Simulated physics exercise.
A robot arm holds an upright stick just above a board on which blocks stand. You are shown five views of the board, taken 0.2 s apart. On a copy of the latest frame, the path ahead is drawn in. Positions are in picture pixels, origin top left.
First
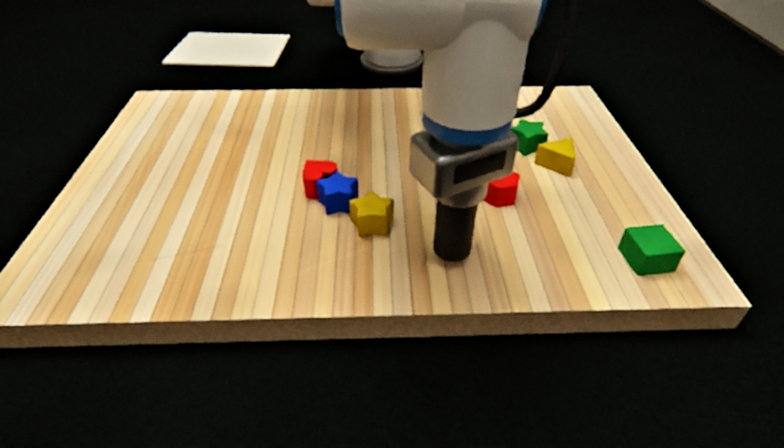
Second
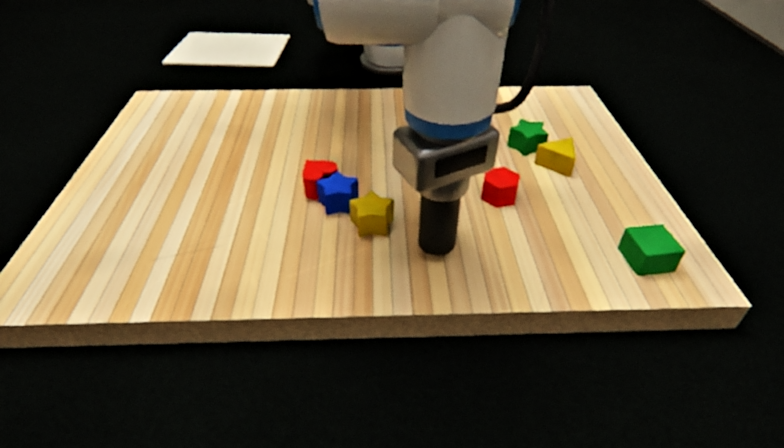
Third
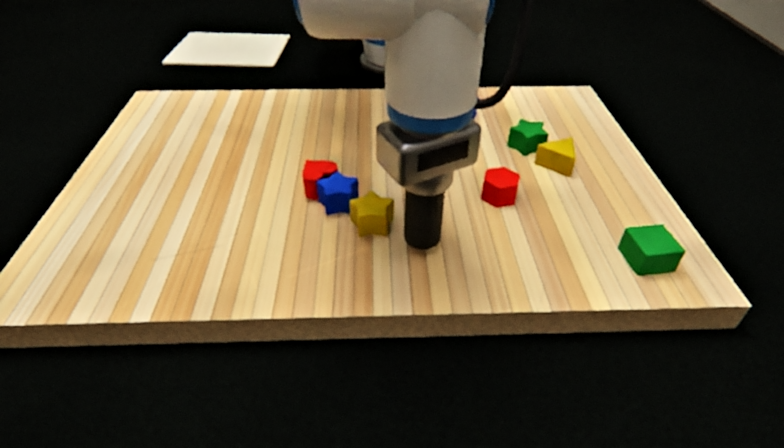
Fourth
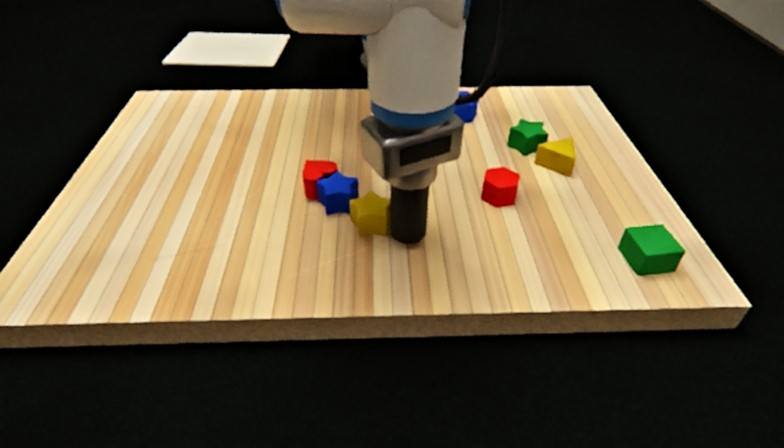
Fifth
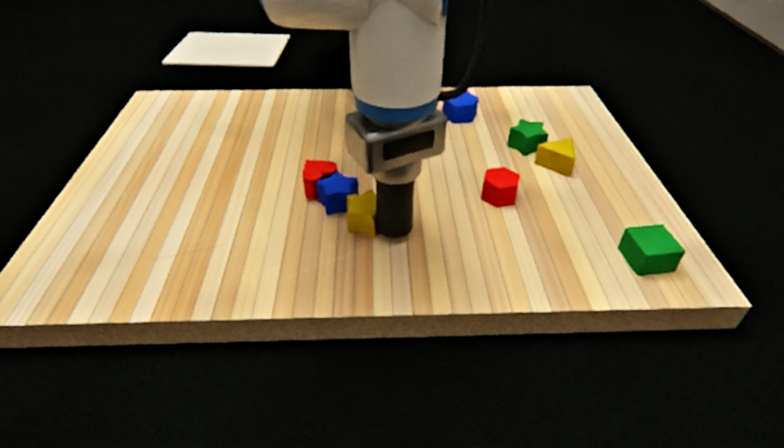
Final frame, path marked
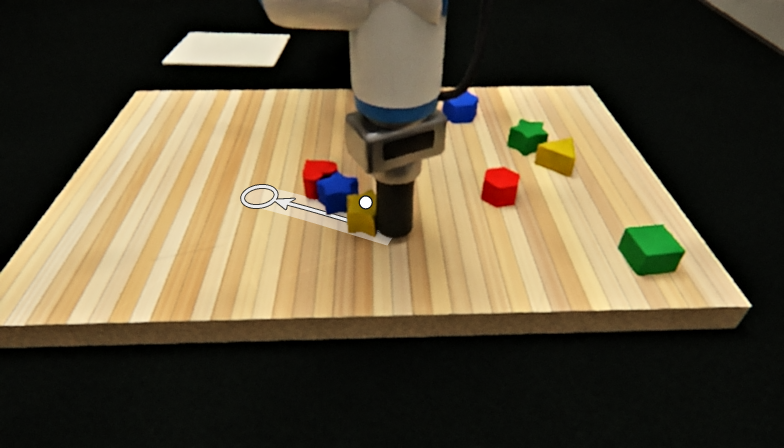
A robot arm moves its black stick left across the board and nudges the yellow star.
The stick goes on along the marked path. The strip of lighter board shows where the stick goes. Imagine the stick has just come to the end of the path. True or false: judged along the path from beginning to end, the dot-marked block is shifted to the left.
My answer: True.
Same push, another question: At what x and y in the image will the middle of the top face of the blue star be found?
Final place: (266, 158).
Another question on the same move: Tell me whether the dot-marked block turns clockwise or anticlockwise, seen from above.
Bird's-eye view: Counterclockwise.
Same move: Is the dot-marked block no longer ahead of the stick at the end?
Final answer: No.
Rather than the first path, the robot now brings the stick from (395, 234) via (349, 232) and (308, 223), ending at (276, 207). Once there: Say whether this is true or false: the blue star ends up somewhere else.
True - the claim holds.
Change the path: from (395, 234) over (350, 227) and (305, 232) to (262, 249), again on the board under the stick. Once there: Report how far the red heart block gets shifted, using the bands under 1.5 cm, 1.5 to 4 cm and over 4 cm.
Range: 1.5 to 4 cm.
Drawn move, from (395, 234) to (259, 196); the dot is on the yellow star.
On the path given first. One third of the way, stick at (347, 213); red heart block at (306, 154), turned 30° clockwise; blue star at (309, 171), turned 30° clockwise; yellow star at (317, 191).
Two thirds of the way, stick at (301, 200); red heart block at (305, 149), turned 65° clockwise; blue star at (278, 163), turned 95° clockwise; yellow star at (268, 184), turned 20° anticlockwise.
At the end, stick at (258, 189); red heart block at (305, 149), turned 70° clockwise; blue star at (266, 158), turned 150° clockwise; yellow star at (223, 177), turned 35° anticlockwise.
